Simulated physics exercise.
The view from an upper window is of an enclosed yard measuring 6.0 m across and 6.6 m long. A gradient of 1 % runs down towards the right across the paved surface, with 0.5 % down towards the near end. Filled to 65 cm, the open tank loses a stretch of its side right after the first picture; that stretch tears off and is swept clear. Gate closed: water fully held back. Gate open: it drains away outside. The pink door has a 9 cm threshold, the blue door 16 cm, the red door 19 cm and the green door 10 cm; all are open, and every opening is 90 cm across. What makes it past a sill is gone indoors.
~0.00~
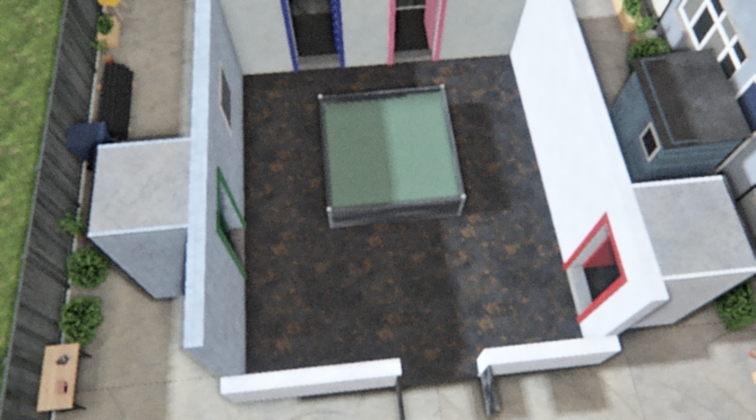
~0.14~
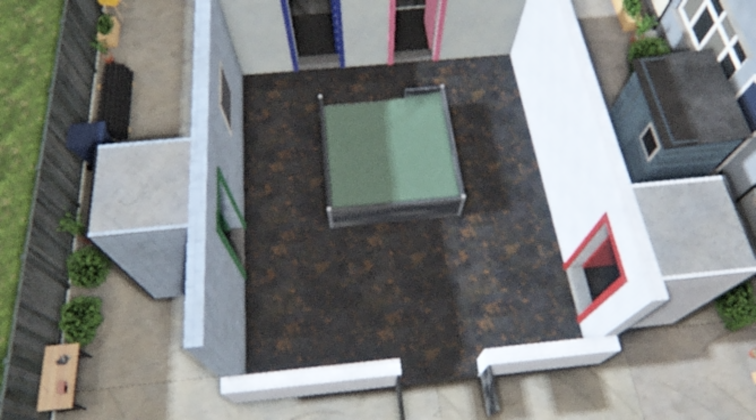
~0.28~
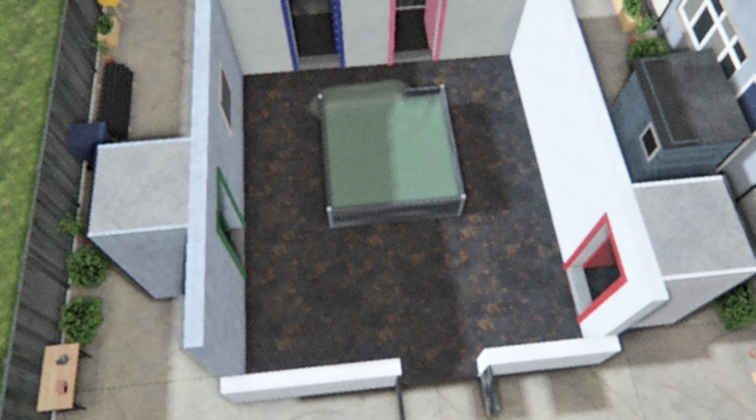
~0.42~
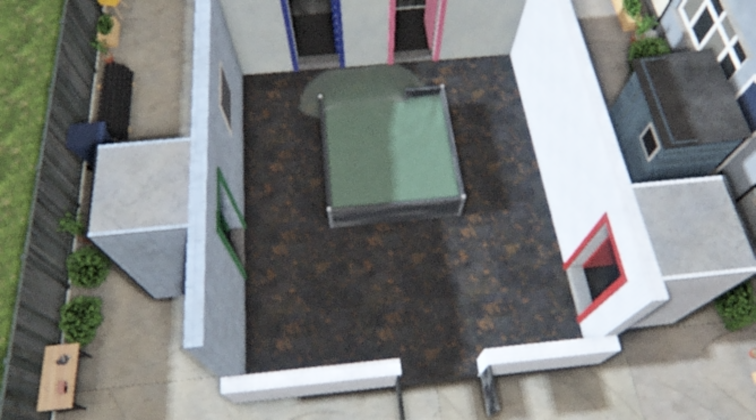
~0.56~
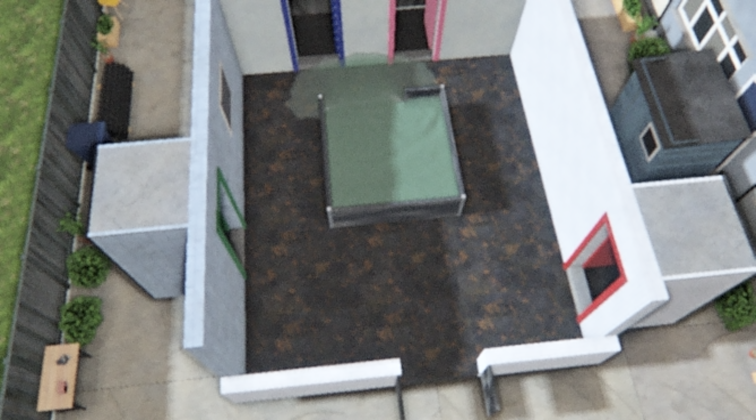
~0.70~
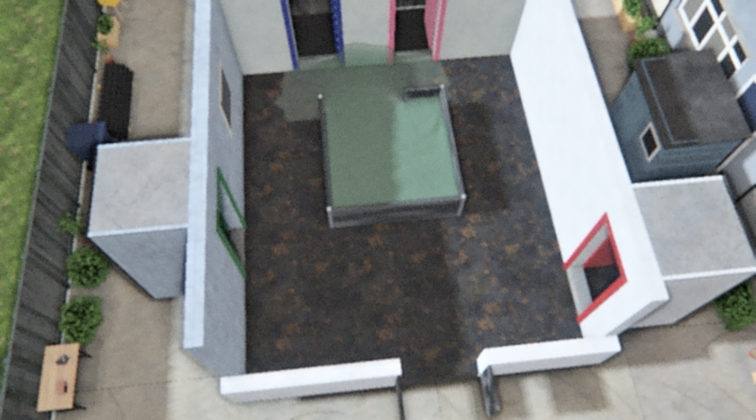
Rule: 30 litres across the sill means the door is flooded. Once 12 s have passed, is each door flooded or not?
In the end at the pink door the limit will be broken. At the blue door the limit will be broken. At the red door the limit will hold. At the green door the limit will hold.
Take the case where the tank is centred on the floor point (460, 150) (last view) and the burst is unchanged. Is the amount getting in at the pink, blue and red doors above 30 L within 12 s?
Measured against that limit, pink comes out beyond it, blue short of it and red short of it.
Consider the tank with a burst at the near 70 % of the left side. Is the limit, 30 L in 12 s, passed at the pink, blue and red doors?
So pink ends up short of it, blue short of it, red short of it.
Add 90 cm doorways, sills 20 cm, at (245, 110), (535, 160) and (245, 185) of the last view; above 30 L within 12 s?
Result in order - more than that, not enough, not enough.
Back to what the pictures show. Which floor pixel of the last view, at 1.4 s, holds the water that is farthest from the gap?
Near (504, 58).
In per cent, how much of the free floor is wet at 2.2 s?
I'd guess around 25 %.
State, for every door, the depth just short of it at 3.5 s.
You'd see pink at 17 cm, blue at 25 cm, red at 0 cm and green at 4 cm.
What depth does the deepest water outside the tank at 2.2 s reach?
About 48 cm.
After 1.4 s water covers 15 % of the floor and is deepest (50 cm) near (359, 69); pink door 24 cm at the sill, 39 L in, blue door 38 cm at the sill, 56 L in, red door not reached, green door not reached.
After 2.2 s water covers 25 % of the floor and is deepest (48 cm) near (252, 78); pink door 22 cm at the sill, 97 L in, blue door 38 cm at the sill, 173 L in, red door not reached, green door not reached.
After 3.5 s water covers 55 % of the floor and is deepest (32 cm) near (252, 84); pink door 17 cm at the sill, 162 L in, blue door 25 cm at the sill, 284 L in, red door not reached, green door 4 cm at the sill, 0 L in.
After 7.0 s water covers 90 % of the floor and is deepest (17 cm) near (537, 353); pink door 11 cm at the sill, 219 L in, blue door 13 cm at the sill, 309 L in, red door 5 cm at the sill, 0 L in, green door 4 cm at the sill, 0 L in.
After 12.0 s water covers 100 % of the floor and is deepest (14 cm) near (506, 356); pink door 6 cm at the sill, 222 L in, blue door 6 cm at the sill, 309 L in, red door 13 cm at the sill, 0 L in, green door 6 cm at the sill, 0 L in.
